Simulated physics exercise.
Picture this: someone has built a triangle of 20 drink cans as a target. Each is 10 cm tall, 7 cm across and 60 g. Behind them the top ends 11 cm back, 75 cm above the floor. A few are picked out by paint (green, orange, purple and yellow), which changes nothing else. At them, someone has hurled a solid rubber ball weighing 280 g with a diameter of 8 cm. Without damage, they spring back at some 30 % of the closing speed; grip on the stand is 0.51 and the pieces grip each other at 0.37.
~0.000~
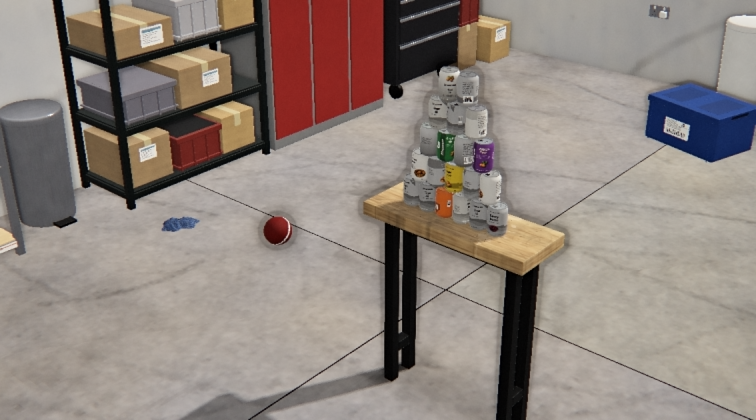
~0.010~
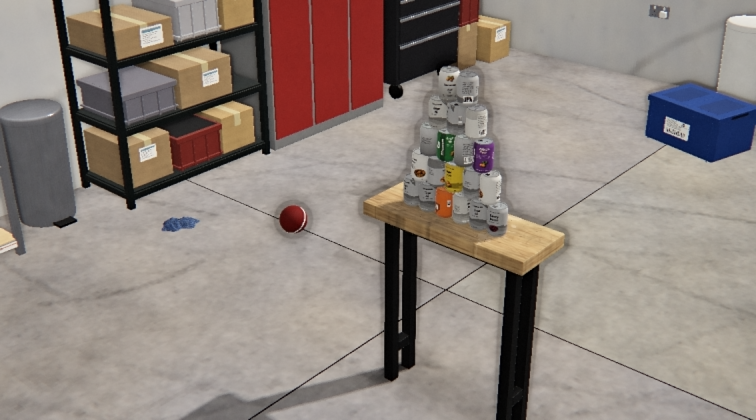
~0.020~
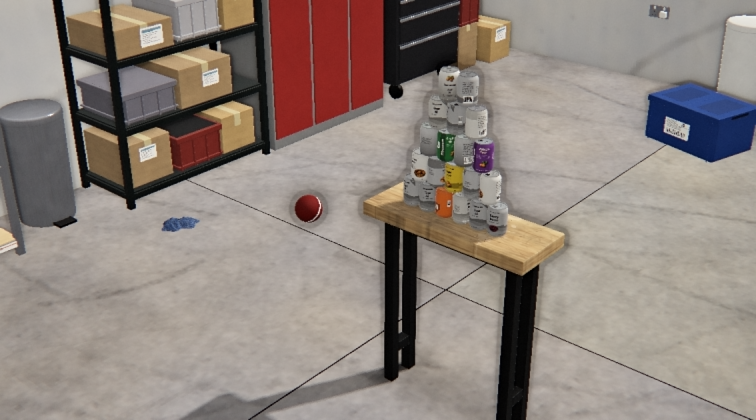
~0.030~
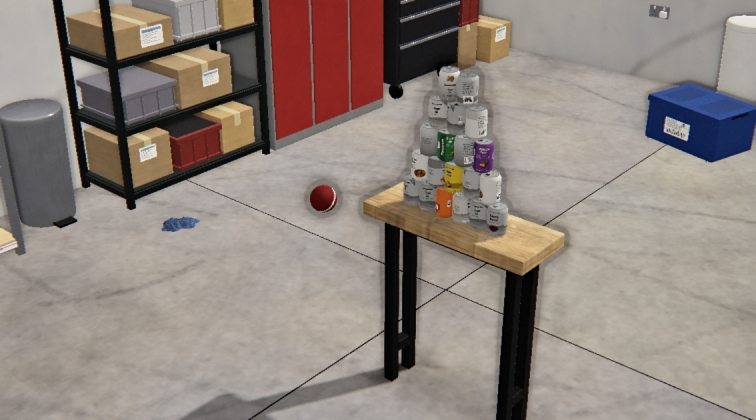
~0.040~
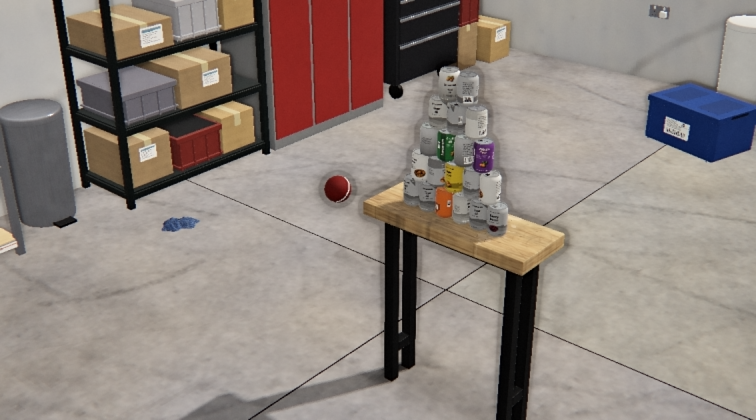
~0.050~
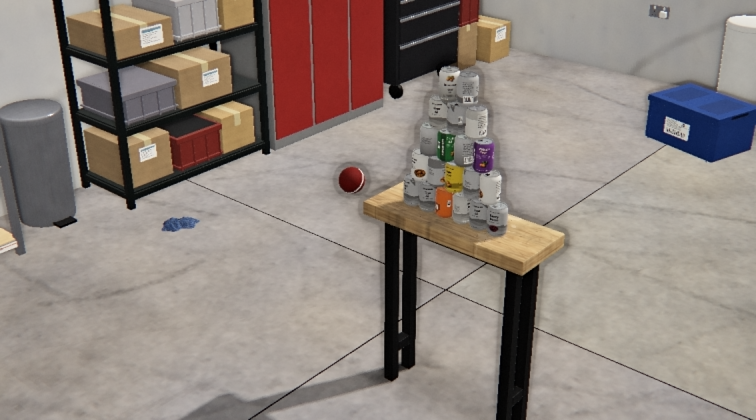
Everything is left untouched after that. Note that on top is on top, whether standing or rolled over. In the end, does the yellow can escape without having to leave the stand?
No.
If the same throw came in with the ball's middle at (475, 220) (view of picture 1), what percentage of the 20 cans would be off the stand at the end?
40 percent.
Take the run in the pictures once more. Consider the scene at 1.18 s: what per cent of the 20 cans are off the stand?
55 %.
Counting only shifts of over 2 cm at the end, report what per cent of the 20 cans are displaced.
I count 60 % as shifted.
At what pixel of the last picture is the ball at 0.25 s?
Near (505, 110).
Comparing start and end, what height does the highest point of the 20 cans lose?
Roughly 20 centimetres lower at the end.
By 0.25 s, ball still moving; none of the 20 cans off the stand, 12 disturbed; yellow can tilted 43°, 32 mm lower; green can tilted 59°, 39 mm lower.
By 0.52 s, ball still moving; 3 of the 20 cans off the stand; yellow can tilted 10°, 48 cm lower; orange can on its side.
By 0.85 s, ball still moving; 10 of the 20 cans off the stand; yellow can tilted 37°, 79 cm lower; orange can on its side.
By 1.18 s, ball still moving; 11 of the 20 cans off the stand; yellow can on its side; orange can on its side.
When it is over (1.3 s), ball rolling away; 11 of the 20 cans off the stand; yellow can on its side; orange can on its side; green can on its side. In pixels of the last frame, middles, yellow can near (545, 294), orange can near (460, 196).
